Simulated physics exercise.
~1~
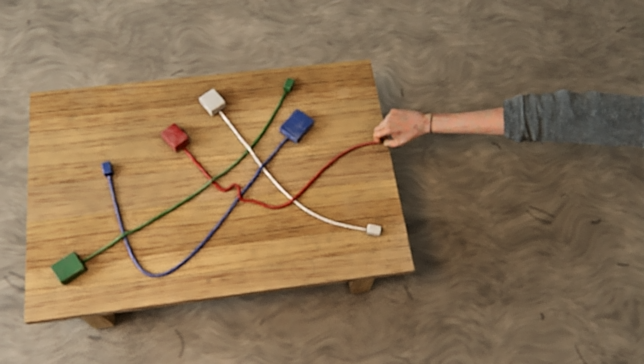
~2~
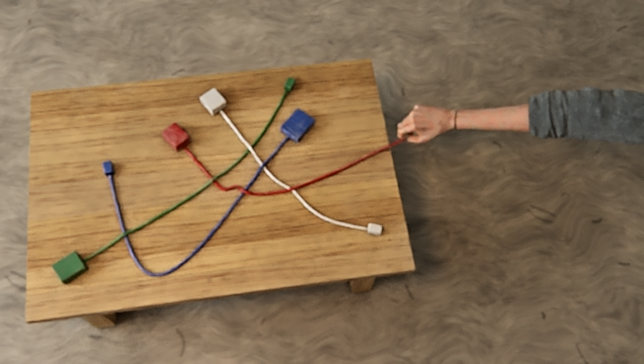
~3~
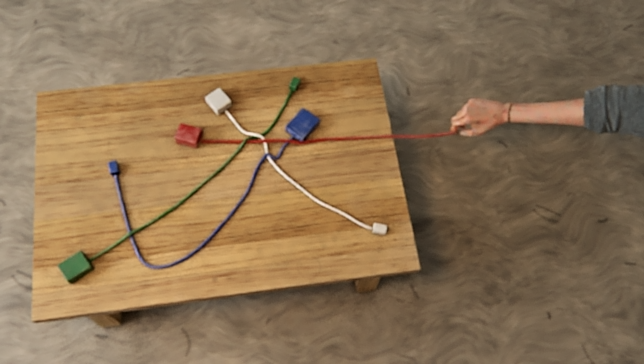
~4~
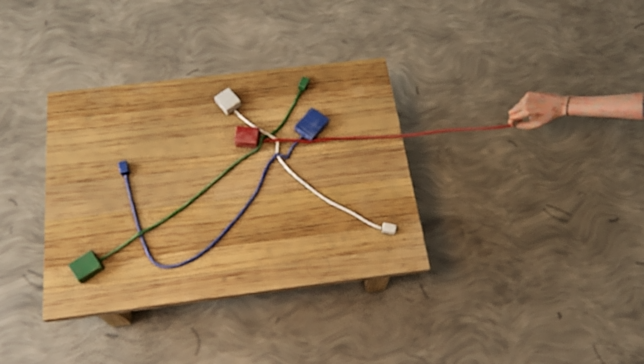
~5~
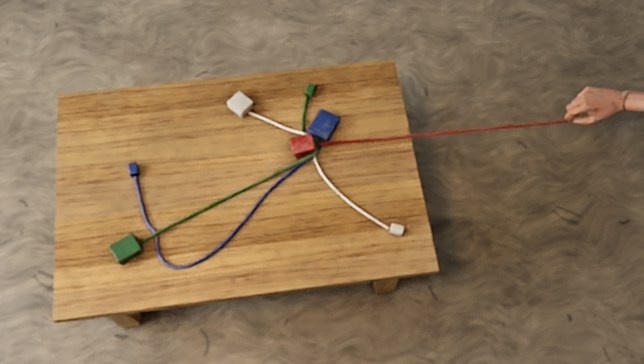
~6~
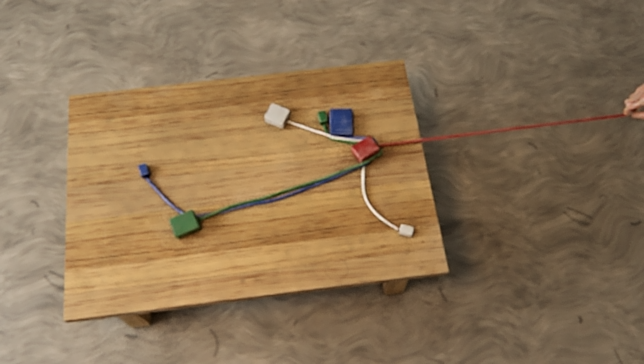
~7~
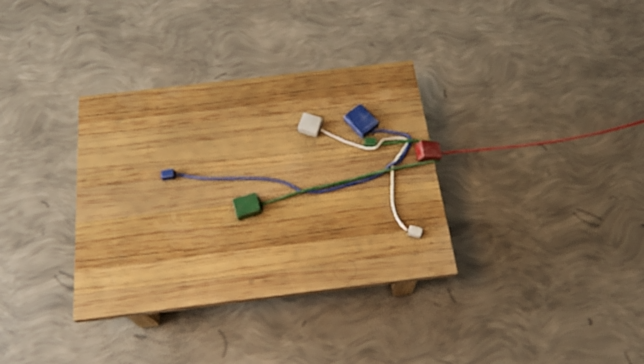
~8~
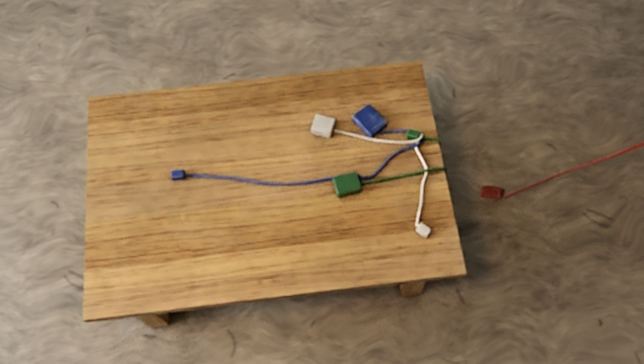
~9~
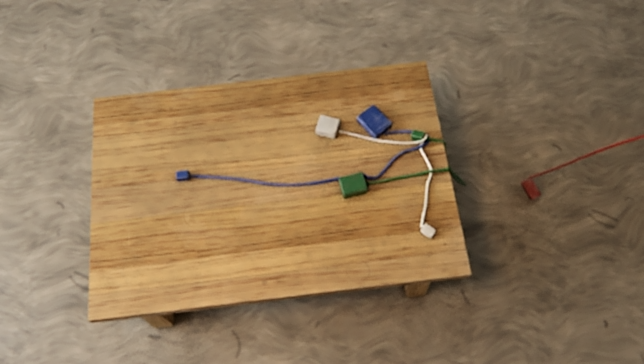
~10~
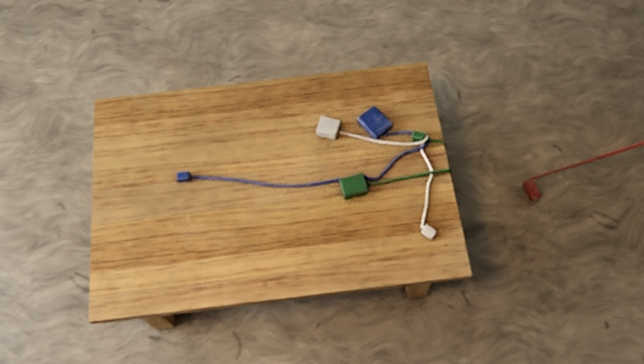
On a wooden table, a hand pulls the red lead off rightwards, dragging the green charger along.
